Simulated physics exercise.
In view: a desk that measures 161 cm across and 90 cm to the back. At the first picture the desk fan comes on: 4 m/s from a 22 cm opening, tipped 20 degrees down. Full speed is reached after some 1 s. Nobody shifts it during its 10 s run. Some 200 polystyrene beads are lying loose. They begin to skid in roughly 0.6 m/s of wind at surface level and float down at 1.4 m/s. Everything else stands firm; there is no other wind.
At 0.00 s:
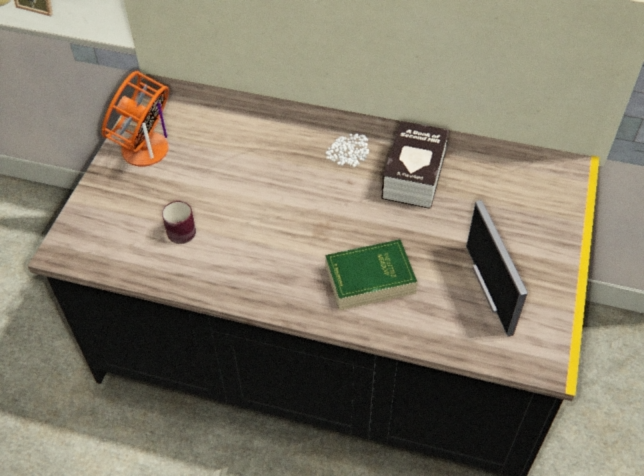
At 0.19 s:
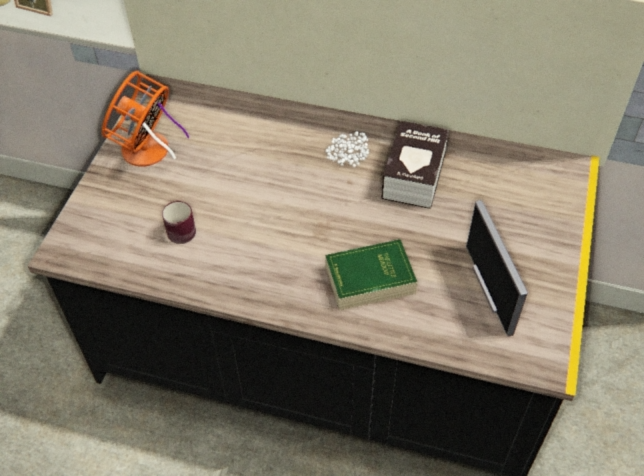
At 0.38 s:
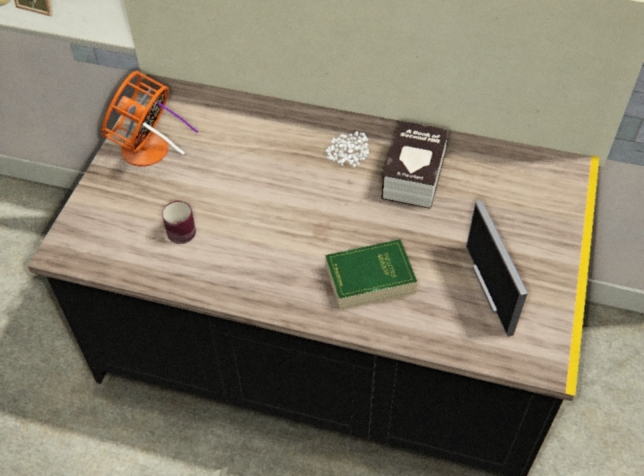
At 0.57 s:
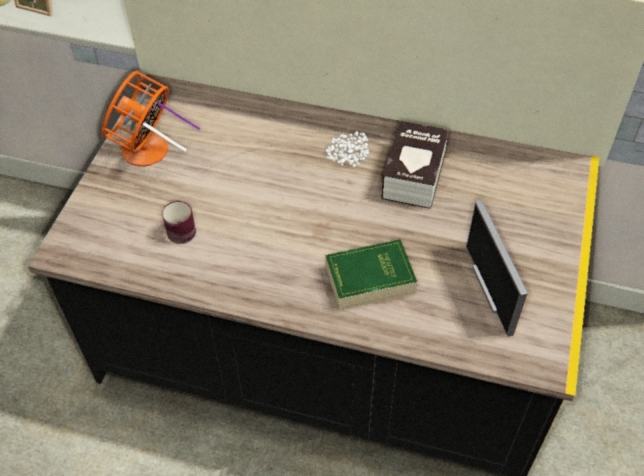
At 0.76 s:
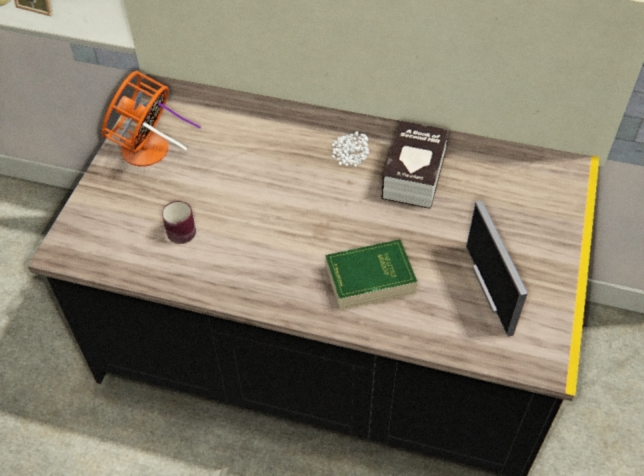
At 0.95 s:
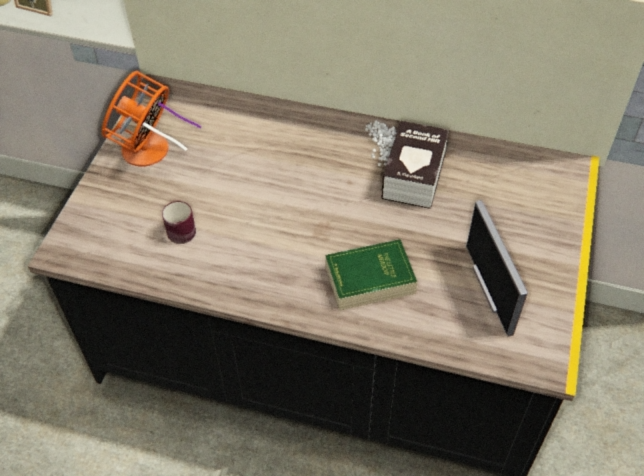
In the video, an orange desk fan at the left of a wooden desktop blows out its purple and white streamers, and then a cluster of small white beads slides right toward a dark book with a white shape on its cover.
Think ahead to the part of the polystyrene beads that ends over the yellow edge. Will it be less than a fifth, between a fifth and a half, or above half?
By then more than half are over the yellow edge.
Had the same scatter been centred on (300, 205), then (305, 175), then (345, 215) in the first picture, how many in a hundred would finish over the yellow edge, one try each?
In turn about 50 %, 90 %, 40 %.
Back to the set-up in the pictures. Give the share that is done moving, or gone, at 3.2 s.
About 60 %.
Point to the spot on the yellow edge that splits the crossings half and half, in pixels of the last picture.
Around (597, 182).
After 2.0 s, 58 % are on the move or not yet settled, 44 % are over the yellow edge; the middle of those still in play is near (547, 180).
After 3.2 s, 40 % are on the move or not yet settled, 74 % are over the yellow edge; the middle of those still in play is near (538, 175).
After 5.5 s, 2 % are on the move or not yet settled, 99 % are over the yellow edge.
After 10.0 s, at the end, 100 % are over the yellow edge.
